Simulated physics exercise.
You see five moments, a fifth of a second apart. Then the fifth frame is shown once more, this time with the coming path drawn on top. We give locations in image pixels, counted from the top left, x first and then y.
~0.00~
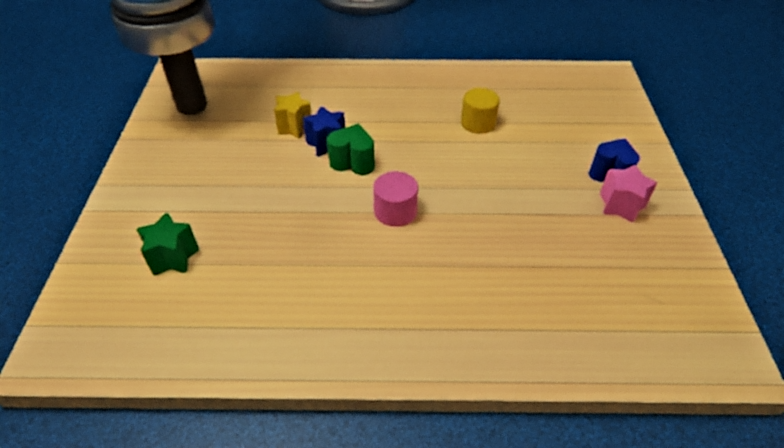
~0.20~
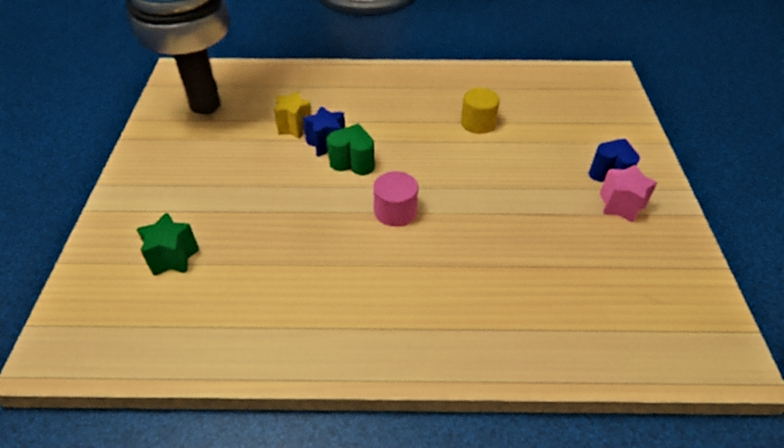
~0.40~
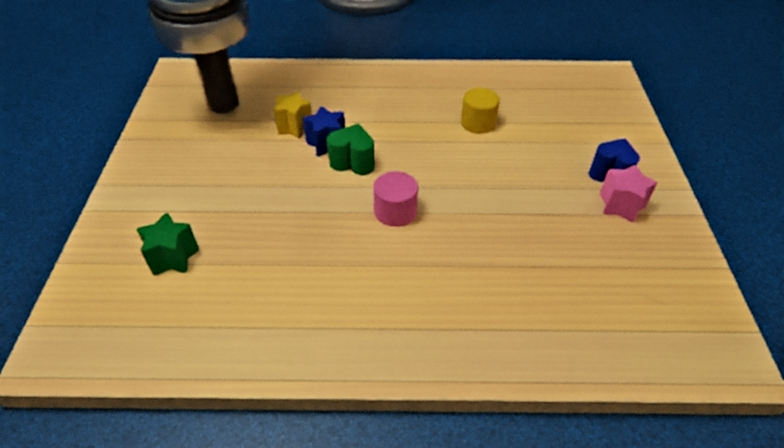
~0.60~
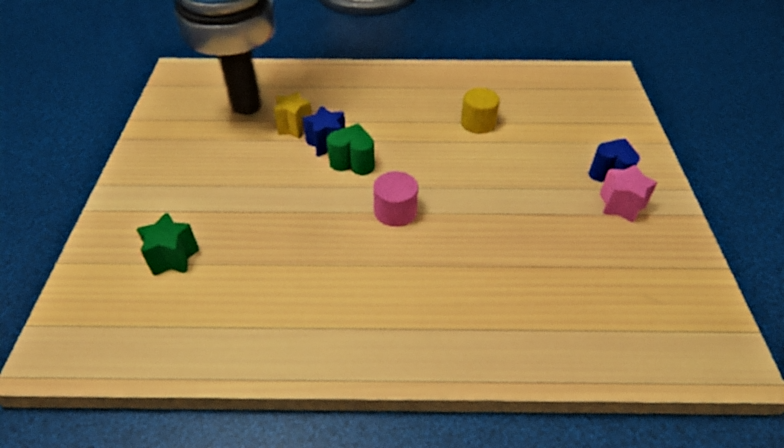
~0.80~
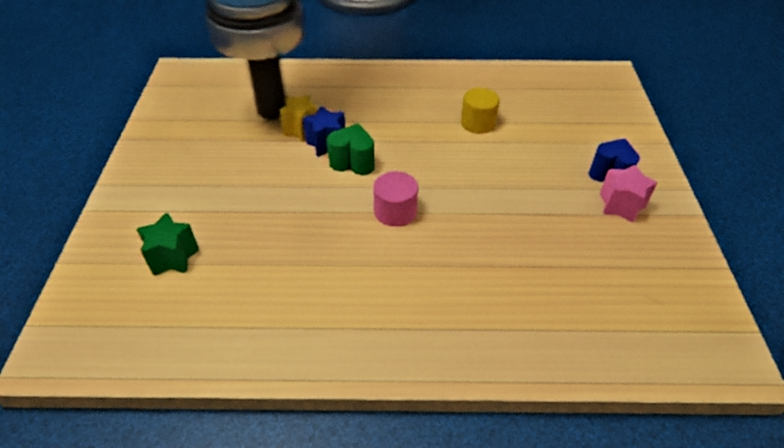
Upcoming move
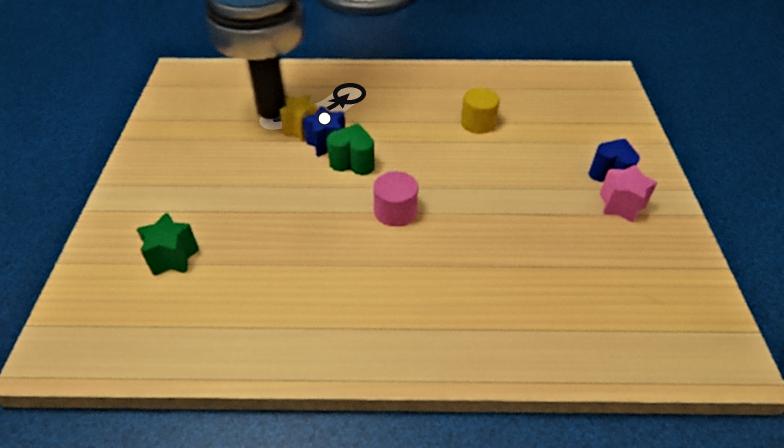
On a wooden board over blue, a dark rod slides right along the back edge to the yellow star, nudging it slightly.
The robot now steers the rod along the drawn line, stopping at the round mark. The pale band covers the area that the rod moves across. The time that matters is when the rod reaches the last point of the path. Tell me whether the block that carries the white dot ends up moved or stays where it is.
When the path is over, the block that carries the white dot has left its spot.
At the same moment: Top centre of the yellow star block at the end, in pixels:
My best guess is (336, 100).
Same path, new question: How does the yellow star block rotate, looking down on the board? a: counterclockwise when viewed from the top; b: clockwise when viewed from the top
I'll go with b - clockwise when viewed from the top.
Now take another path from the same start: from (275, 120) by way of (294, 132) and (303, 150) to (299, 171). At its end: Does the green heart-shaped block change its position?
Yes, that is how it ends up.
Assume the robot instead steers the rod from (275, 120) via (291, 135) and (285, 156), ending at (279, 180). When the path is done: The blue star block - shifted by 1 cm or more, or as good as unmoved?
From what I can tell, it won't keep its place.
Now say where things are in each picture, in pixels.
The first frame shows rod's lower end (193, 107); yellow star block (291, 102); blue star block (325, 118); green heart-shaped block (352, 137).
The second frame shows rod (206, 106); blocks still.
The third frame shows rod (224, 105); blocks still.
The fourth frame shows rod (247, 107); blocks still.
The fifth frame shows rod (273, 111); yellow star block (298, 104); blue star block (325, 118); green heart-shaped block (352, 137).
Drawn move, from (275, 120) over (304, 115) and (331, 107) to (350, 94); the dot is on the blue star block.
The first path, step by step. One third of the way, rod (304, 106); yellow star block (323, 101), turned 30° clockwise; blue star block (334, 119), turned 30° clockwise; green heart-shaped block (354, 140).
Two thirds of the way, rod (331, 98); yellow star block (336, 100), turned 55° clockwise; blue star block (338, 121), turned 45° clockwise; green heart-shaped block (354, 141).
At the end, rod (349, 85); yellow star block (336, 100), turned 55° clockwise; blue star block (338, 121), turned 45° clockwise; green heart-shaped block (354, 141).
